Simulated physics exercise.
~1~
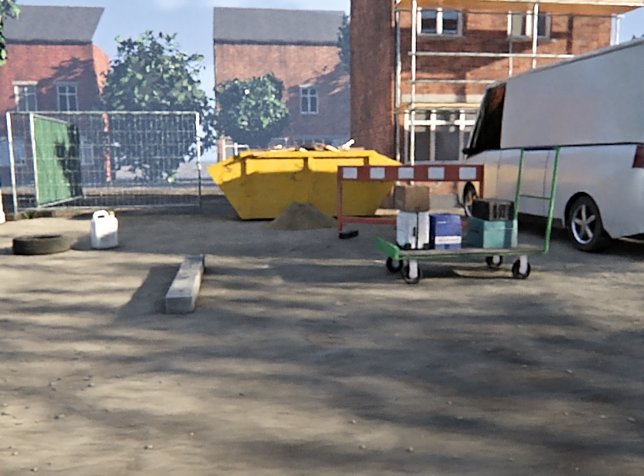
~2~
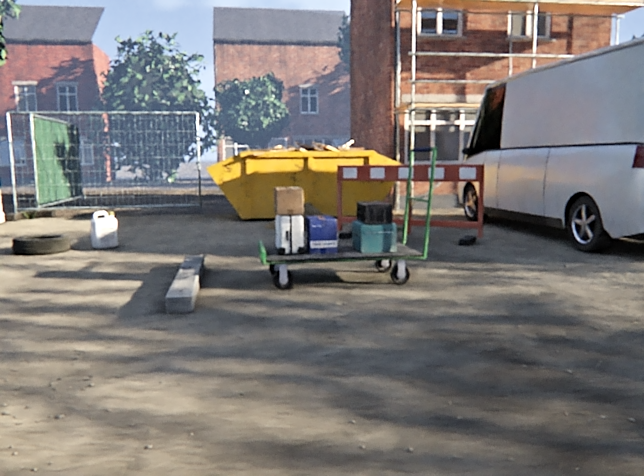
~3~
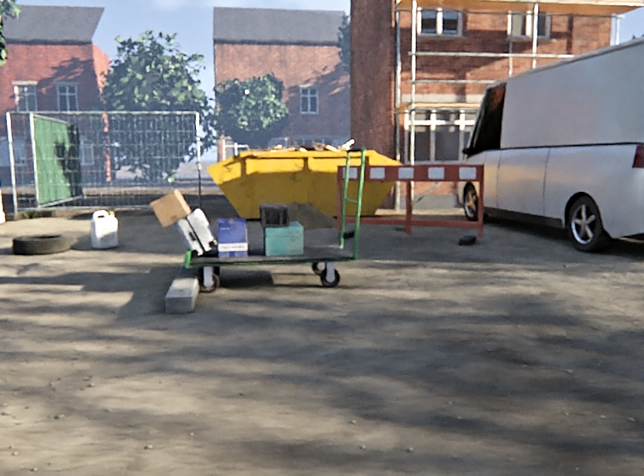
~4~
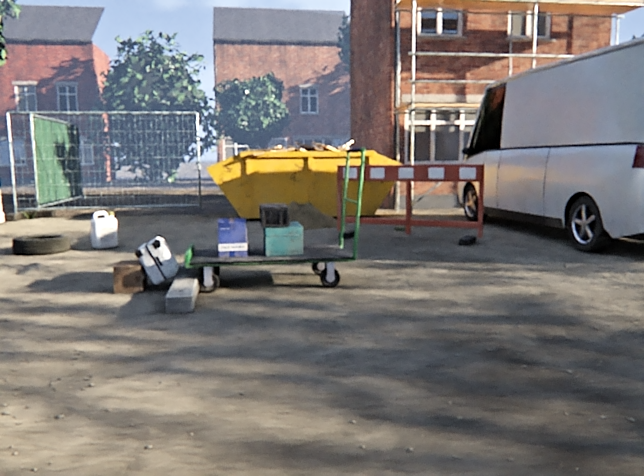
On a building site in front of a yellow skip, a green cart loaded with boxes and a case rolled left and stopped against a low kerb. A brown carton and a white case toppled off the front onto the ground, while the rest stayed aboard.
